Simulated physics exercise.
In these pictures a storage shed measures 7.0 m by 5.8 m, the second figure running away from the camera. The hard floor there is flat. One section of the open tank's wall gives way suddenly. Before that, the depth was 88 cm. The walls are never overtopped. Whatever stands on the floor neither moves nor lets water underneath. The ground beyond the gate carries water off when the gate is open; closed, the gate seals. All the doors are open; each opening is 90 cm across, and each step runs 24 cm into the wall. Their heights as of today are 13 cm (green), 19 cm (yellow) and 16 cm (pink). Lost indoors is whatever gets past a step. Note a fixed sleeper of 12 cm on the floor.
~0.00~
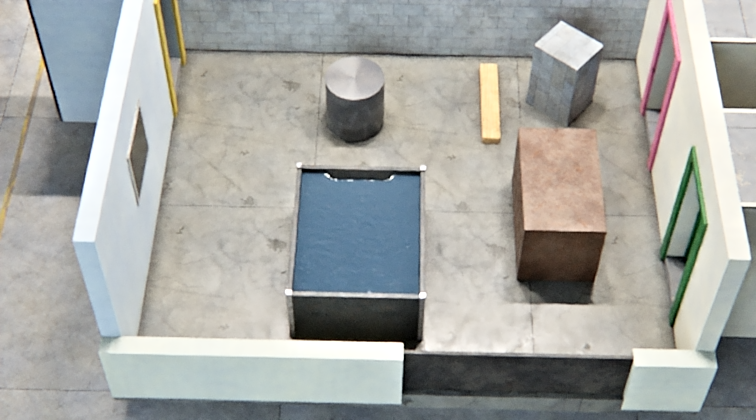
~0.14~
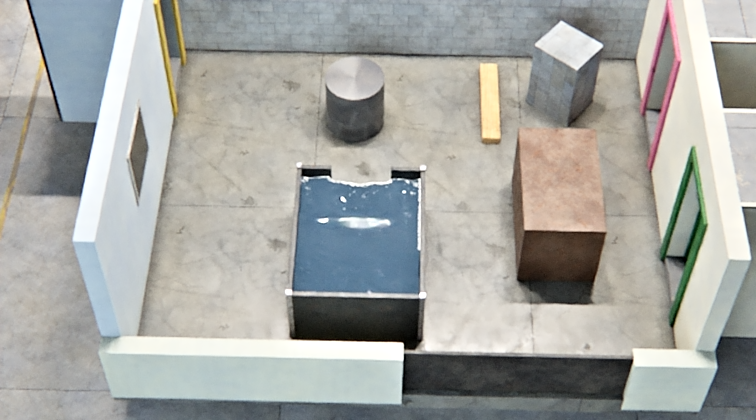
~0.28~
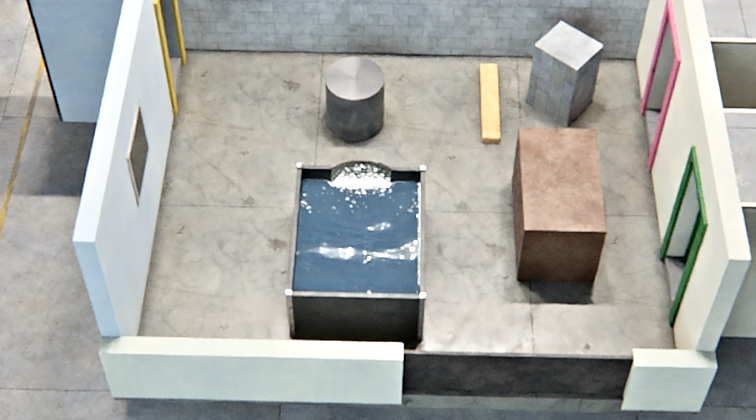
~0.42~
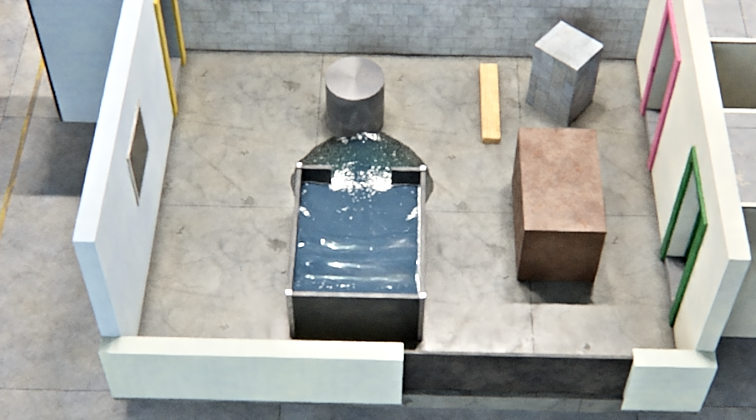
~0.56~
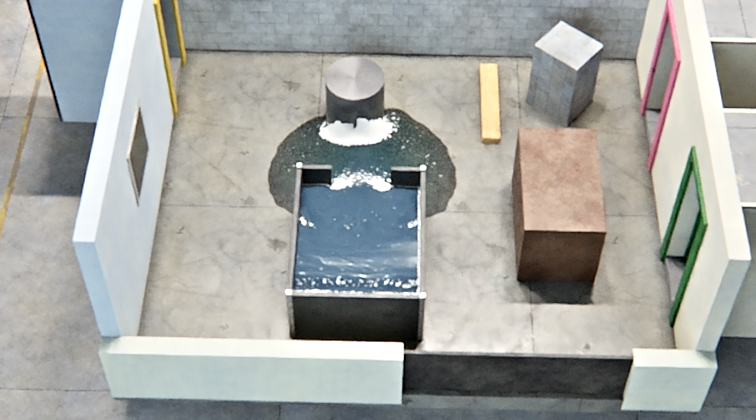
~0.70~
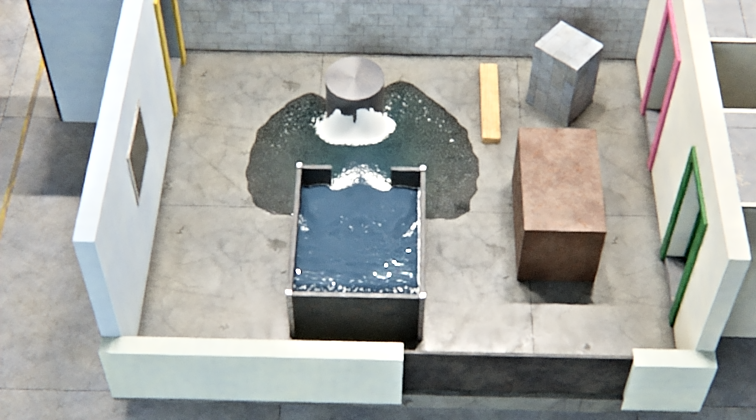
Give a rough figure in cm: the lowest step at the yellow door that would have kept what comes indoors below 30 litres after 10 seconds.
I would say 19.5 cm.
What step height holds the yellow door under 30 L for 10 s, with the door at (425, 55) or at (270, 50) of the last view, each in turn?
Roughly 17 and 13.0 cm.
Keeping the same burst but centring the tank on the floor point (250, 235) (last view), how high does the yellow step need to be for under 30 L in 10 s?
In that case about 25 cm.
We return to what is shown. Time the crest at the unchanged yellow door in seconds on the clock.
Some 2.2 s, more or less.
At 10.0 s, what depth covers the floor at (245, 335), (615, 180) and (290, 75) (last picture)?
10, 6 and 10 cm, respectively.
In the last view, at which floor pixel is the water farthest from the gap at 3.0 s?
In the last picture, around (627, 60).
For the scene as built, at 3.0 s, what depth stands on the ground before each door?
Green 0, yellow 22, pink 8 cm.
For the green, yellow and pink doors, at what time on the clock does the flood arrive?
The green door at 4.5 seconds, the yellow door at 1.5 seconds, the pink door at 2.4 seconds.
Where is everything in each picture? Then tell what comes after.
In the first frame, still water, 88 cm deep, in the open tank at (359, 233); the yellow door at (170, 40) is dry.
In the second frame, the front is at a hidden place, 0.3 m from the gap on the far side; 0.2 m2 of floor is wet, 88 cm left at the back.
In the third frame, the front is at (346, 167), 0.8 m from the gap on the far side; 0.8 m2 of floor is wet, 88 cm left at the back.
In the fourth frame, water pours out on the far side and has run 1.4 m, to (376, 136); about 9 cm deep outside, 85 cm at the back.
In the fifth frame, the gap is on the far side, the front 1.9 m out at (393, 112); the back of the open tank holds 77 cm.
In the sixth frame, the gap is on the far side, the front 2.5 m out at (406, 86); the back of the open tank holds 74 cm; 1.6 m in a straight line remain to the yellow door at (170, 40).
After 1.4 s water covers 30 % of the floor, deepest (46 cm) near (368, 142); it has not reached the yellow door.
After 3.0 s water covers 45 % of the floor, deepest (30 cm) near (355, 151); 22 cm at the yellow door, 24 litres in over its 19 cm step.
After 10.0 s water covers 95 % of the floor, deepest (14 cm) near (189, 373); 8 cm at the yellow door, 31 litres in over its 19 cm step.
At the yellow door as built, the water arrived by 1.5 s and peaked near 27 cm at 2.2 s.
Run again over the same 10 s with other heights there, 45 litres in over 17.5 cm, 9 litres over 23.5 cm. The limit of 30 litres is kept from about 19.5 cm up.
